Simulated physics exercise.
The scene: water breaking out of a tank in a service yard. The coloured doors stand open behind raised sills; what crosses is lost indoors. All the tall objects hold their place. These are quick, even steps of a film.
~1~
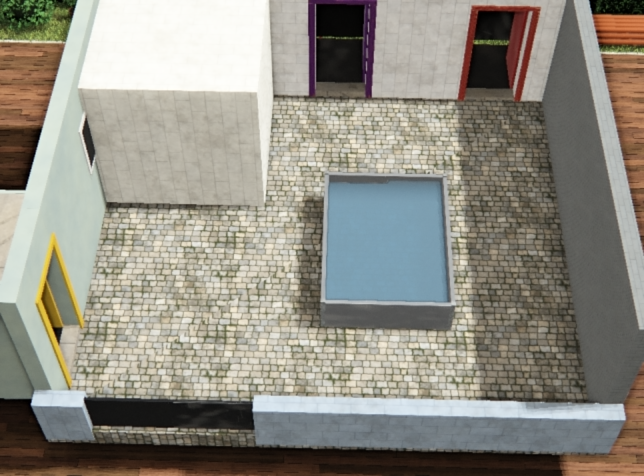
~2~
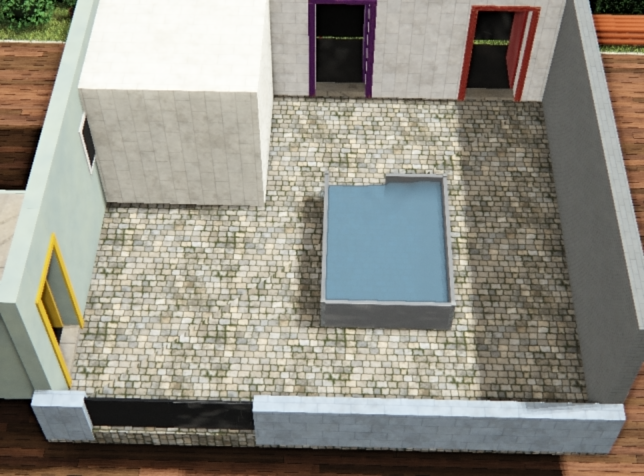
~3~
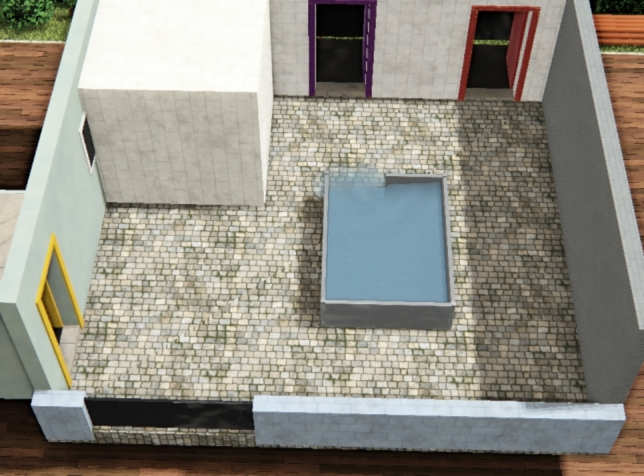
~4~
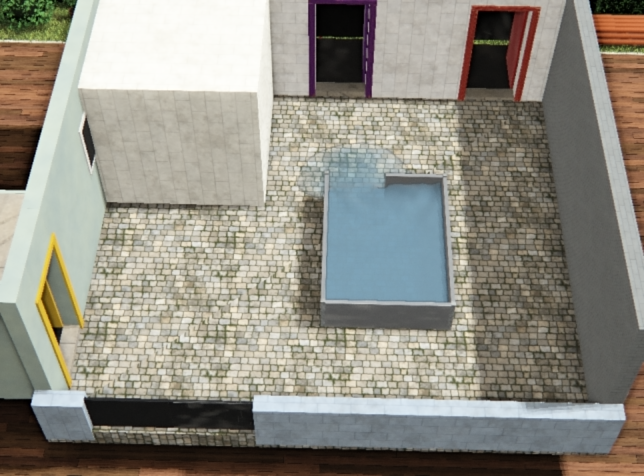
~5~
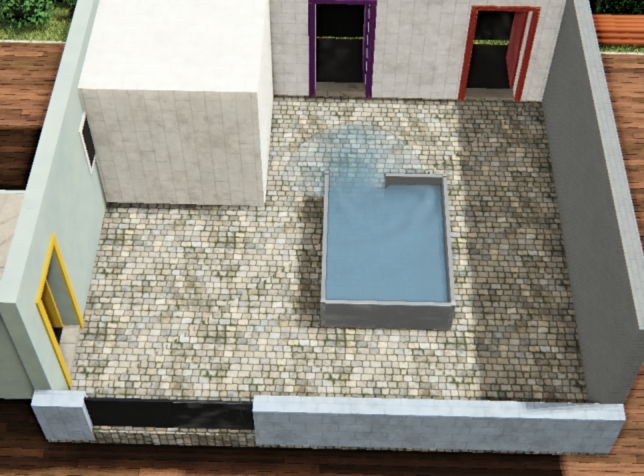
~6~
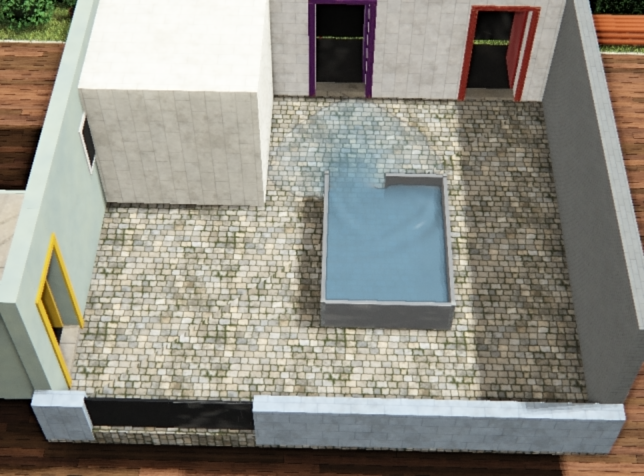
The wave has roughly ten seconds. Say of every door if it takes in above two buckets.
In the end: The red door lets in a lot; the purple door lets in a lot; the yellow door admits no more than that.
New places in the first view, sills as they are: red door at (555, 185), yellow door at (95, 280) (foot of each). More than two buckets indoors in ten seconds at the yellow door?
One by one: Yellow door lets less in.
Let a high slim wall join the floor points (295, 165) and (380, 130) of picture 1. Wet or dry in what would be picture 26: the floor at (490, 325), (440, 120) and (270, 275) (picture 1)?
One after the other: No water, under water, covered.
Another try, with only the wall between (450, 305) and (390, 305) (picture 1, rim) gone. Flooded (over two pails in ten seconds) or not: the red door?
The red door takes more.
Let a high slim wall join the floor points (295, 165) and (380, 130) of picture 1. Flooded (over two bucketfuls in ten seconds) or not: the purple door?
The purple one takes less.
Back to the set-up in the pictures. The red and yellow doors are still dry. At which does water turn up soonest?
First comes the red one.
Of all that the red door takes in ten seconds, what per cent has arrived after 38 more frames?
I make it 25 per cent.
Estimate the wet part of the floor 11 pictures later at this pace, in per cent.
Close to 20 %.
A moment on, water covers 20 % of the floor; the red door not reached, the purple door over two buckets in, the yellow door not reached.
Next, water covers 20 % of the floor; the red door wet at the sill, nothing in, the purple door far over two buckets in, the yellow door not reached.
Then, water covers 25 % of the floor; the red door under two buckets in, the purple door far over two buckets in, the yellow door not reached.
Later, water covers 50 % of the floor; the red door under two buckets in, the purple door far over two buckets in, the yellow door not reached.
In the end, water covers 80 % of the floor; the red door over two buckets in, the purple door far over two buckets in, the yellow door not reached.
